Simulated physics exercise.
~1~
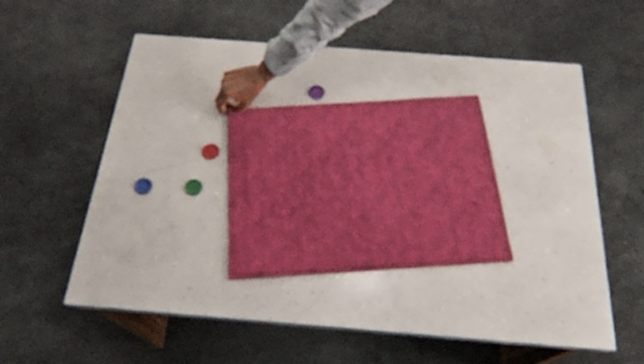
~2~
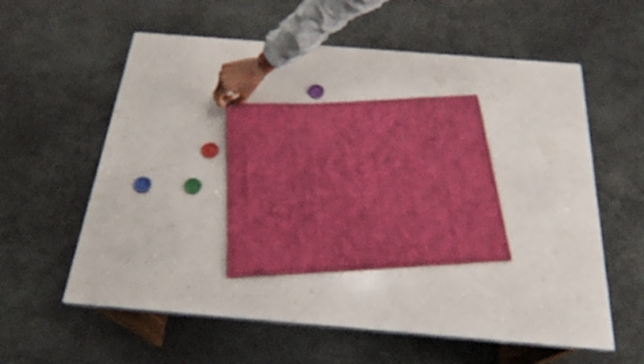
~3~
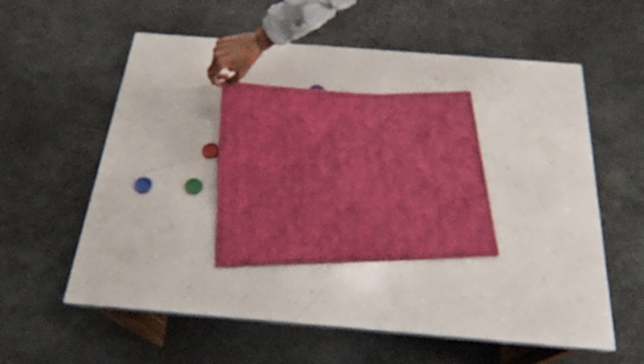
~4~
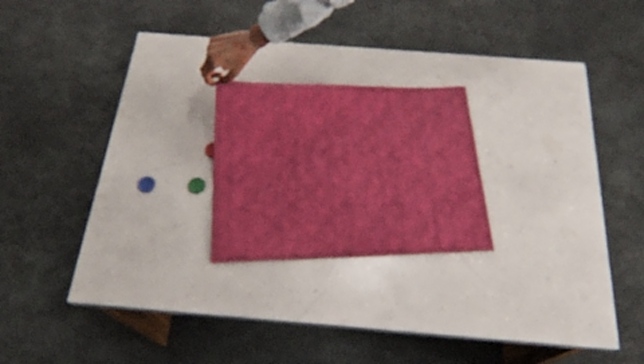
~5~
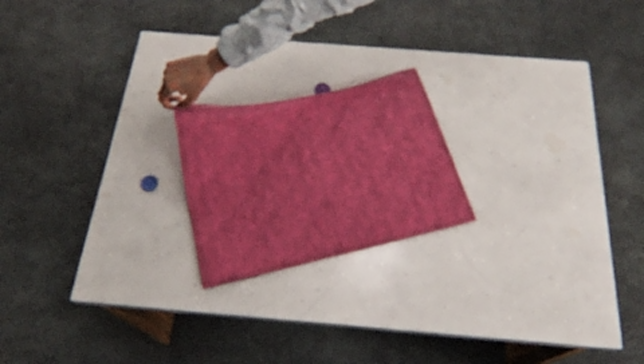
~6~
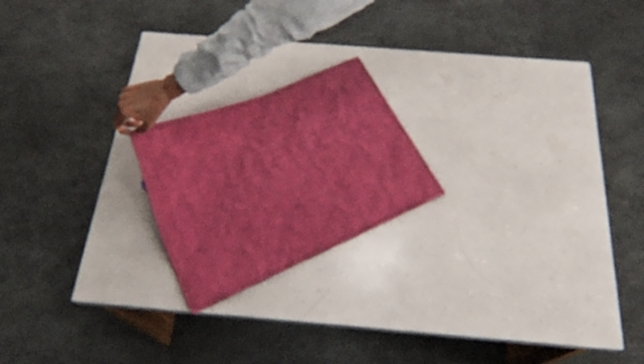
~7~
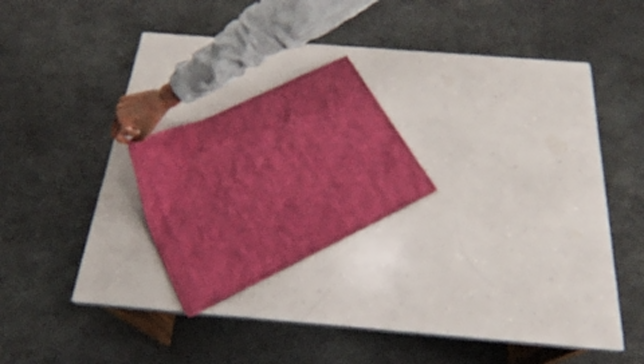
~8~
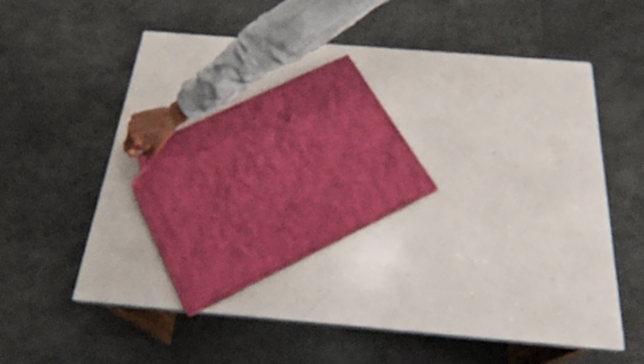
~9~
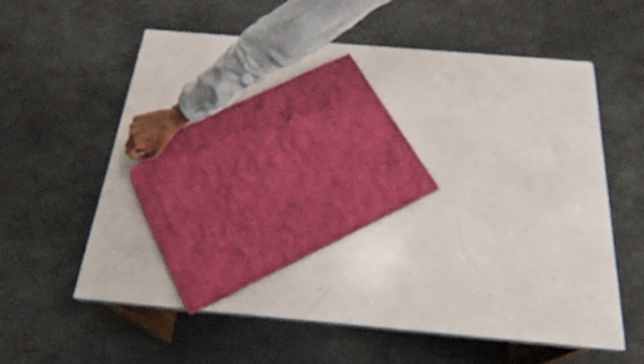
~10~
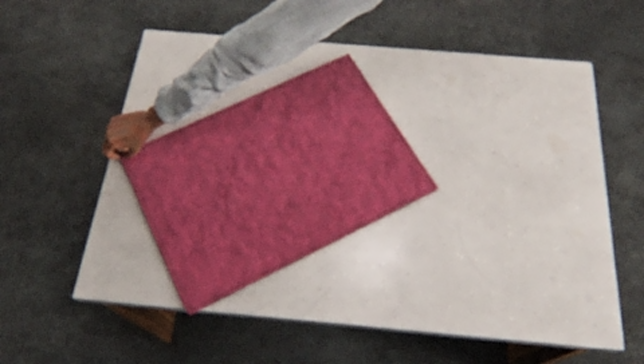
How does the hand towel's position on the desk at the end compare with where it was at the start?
The towel ends farther left on the desk and lies at a slant, whereas it began nearer the middle and sat roughly straight.
